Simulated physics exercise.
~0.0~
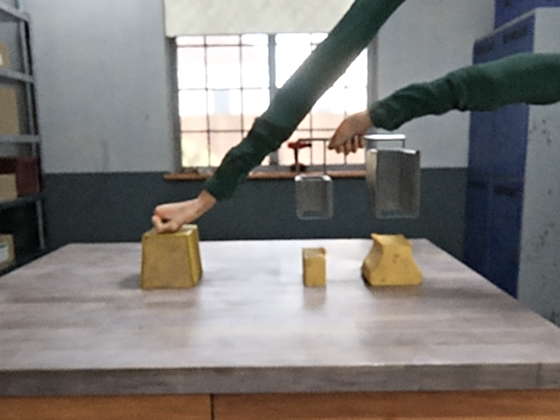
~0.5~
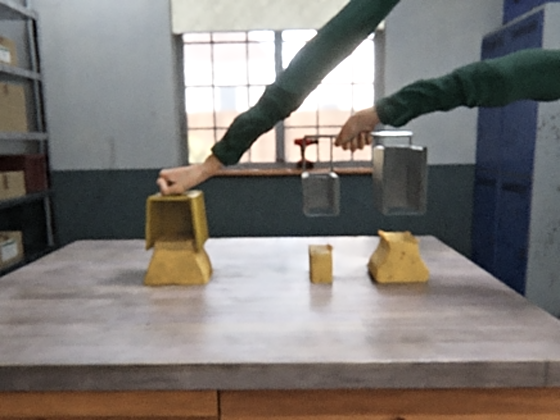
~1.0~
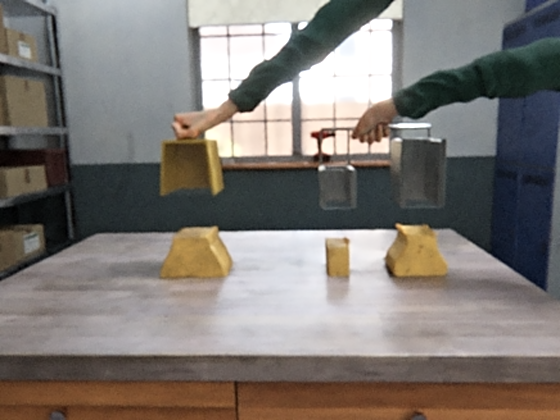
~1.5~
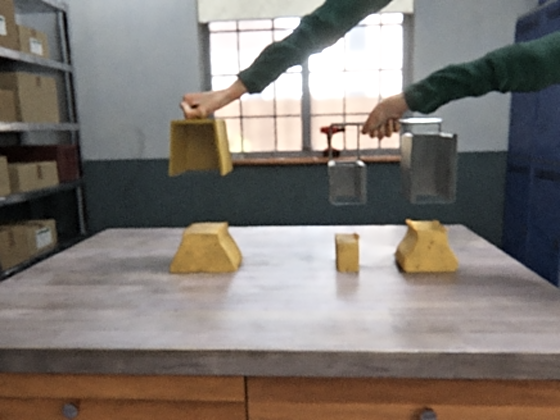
In a room with metal shelves and a barred window, a hand lifted a yellowish tin straight up off a tabletop, leaving a yellow block that slumped a little into a squat, wide-based mound beside two other blocks while the tin stayed held above.
